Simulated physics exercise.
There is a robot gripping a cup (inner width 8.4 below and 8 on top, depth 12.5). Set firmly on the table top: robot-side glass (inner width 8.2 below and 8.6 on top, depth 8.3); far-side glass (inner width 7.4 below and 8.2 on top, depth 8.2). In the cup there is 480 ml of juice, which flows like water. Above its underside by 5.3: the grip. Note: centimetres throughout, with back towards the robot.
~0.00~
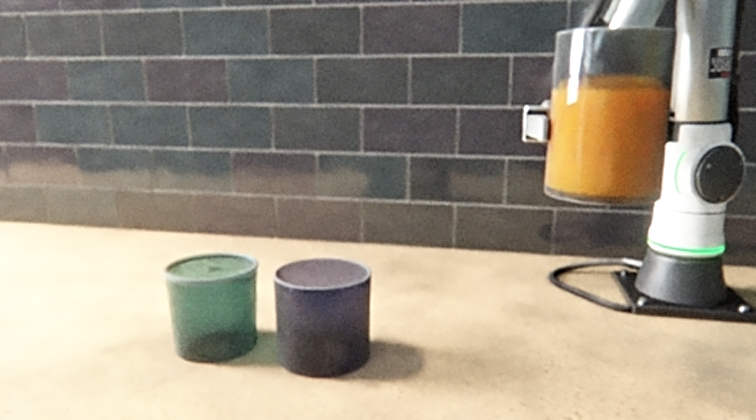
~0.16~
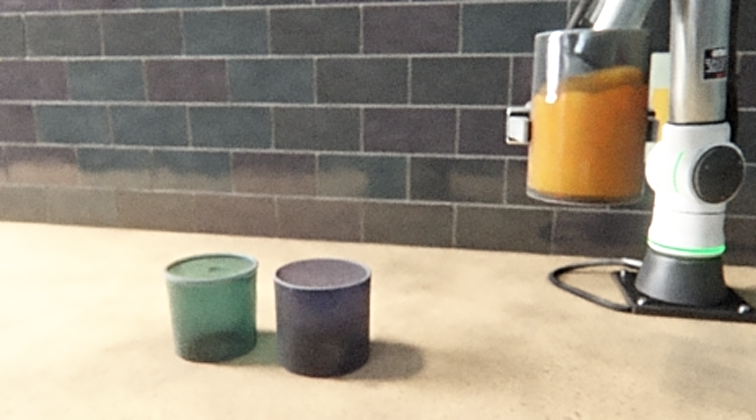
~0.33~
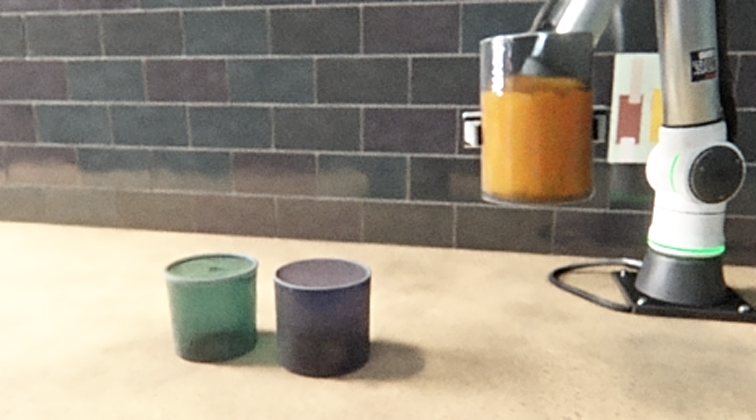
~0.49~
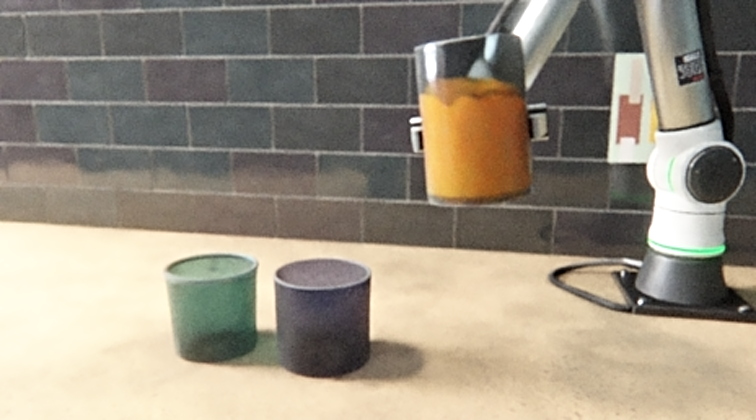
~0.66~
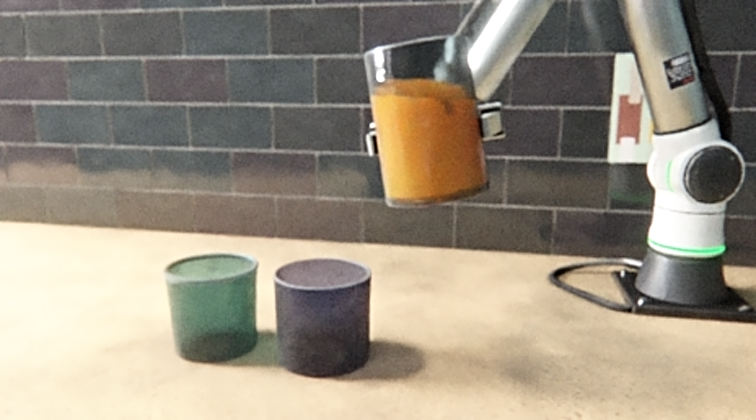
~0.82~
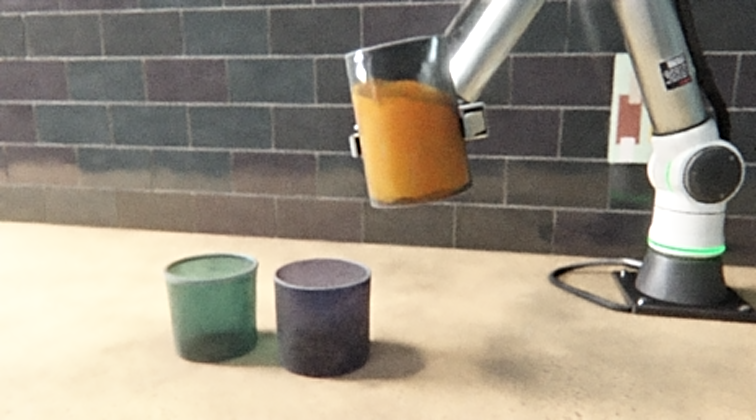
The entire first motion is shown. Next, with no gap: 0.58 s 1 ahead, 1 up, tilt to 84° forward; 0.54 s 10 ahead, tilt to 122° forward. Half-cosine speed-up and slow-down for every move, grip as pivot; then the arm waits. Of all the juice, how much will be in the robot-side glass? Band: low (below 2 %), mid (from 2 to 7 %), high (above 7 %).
Low.
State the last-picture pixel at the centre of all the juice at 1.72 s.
Approximate centre pixel: (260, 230).
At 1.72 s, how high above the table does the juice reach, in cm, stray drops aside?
About 22 cm.
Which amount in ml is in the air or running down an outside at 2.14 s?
Roughly 25 ml at that moment.
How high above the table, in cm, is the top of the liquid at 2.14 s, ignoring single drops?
Roughly 13 centimetres at most.
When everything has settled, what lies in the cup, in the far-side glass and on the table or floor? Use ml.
About 0, 290, 190 ml.
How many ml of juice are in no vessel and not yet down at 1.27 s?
Estimate: Some 25 ml.
After 1.27 s, tilted 75° forward, liquid up to 25 above the table; 450 ml in the cup, 25 ml in the air or running down outside.
After 1.72 s, tilted 108° forward, liquid up to 40 above the table; 210 ml in the cup, 190 ml in the far-side glass, 35 ml on the table or floor, 40 ml in the air or running down outside.
After 2.14 s, tilted 122° forward, liquid up to 23 above the table; 290 ml in the far-side glass, 160 ml on the table or floor, 25 ml in the air or running down outside.
After 2.94 s, tilted 122° forward, liquid up to 7 above the table; 285 ml in the far-side glass, 190 ml on the table or floor.
At rest, 285 ml in the far-side glass, 190 ml on the table or floor. That is 0 % in the robot-side glass.
